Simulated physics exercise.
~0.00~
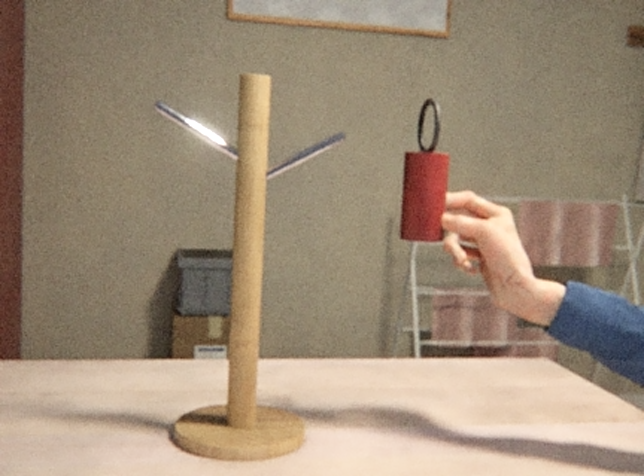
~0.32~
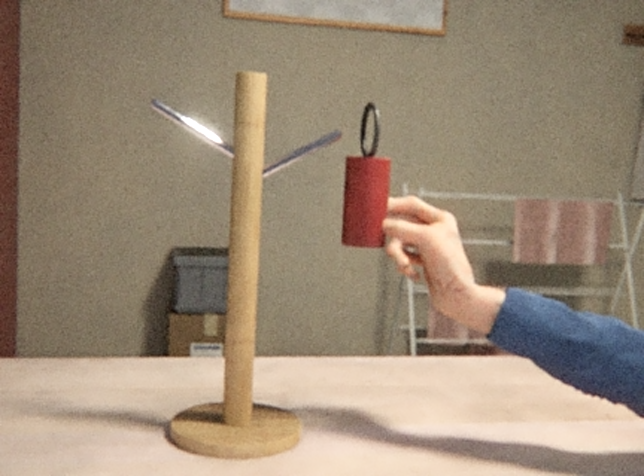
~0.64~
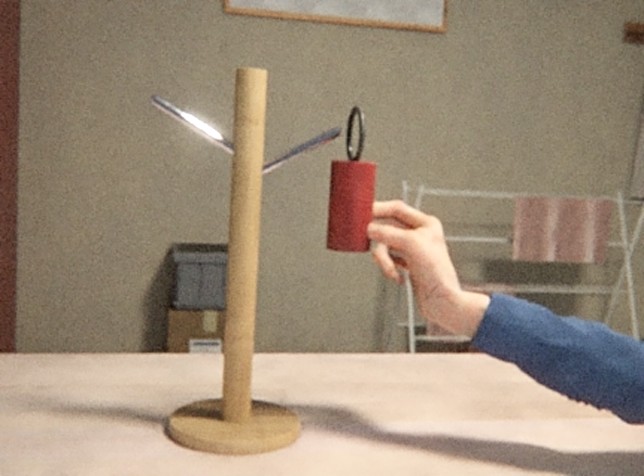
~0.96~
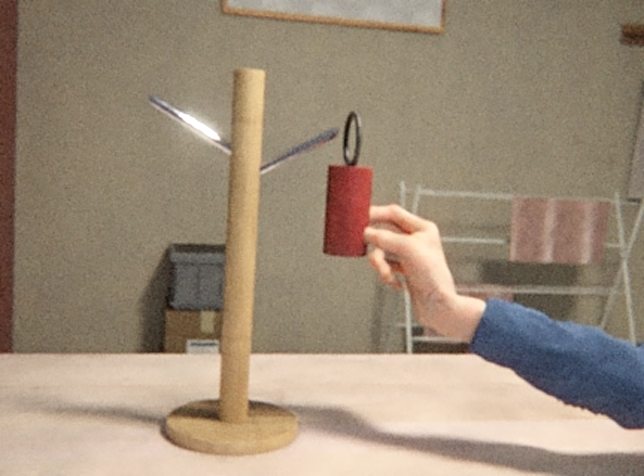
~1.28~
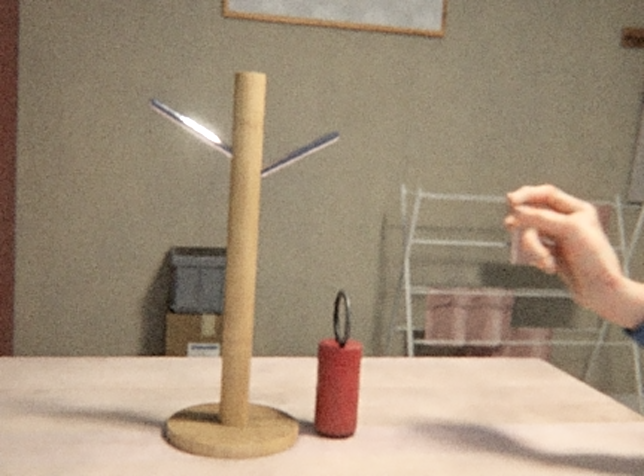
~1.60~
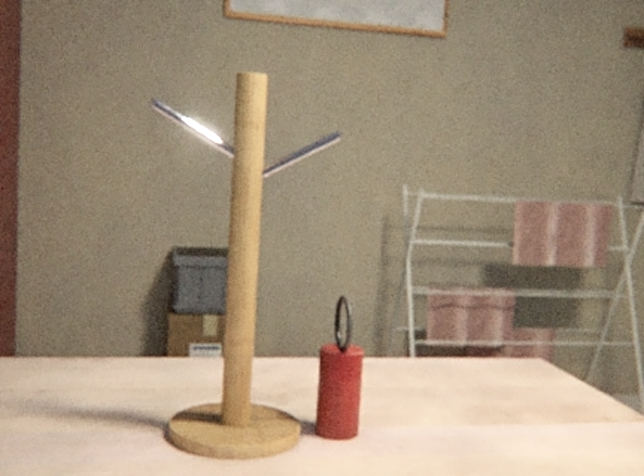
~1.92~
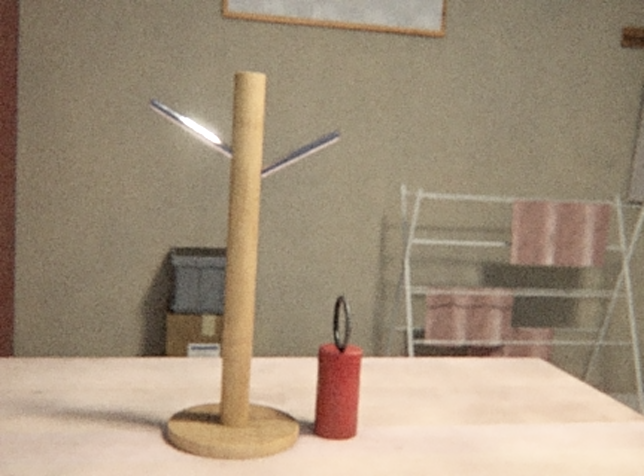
Red lantern held by a hand moving left to a wooden peg stand, then dropping when released and standing upright on the table.
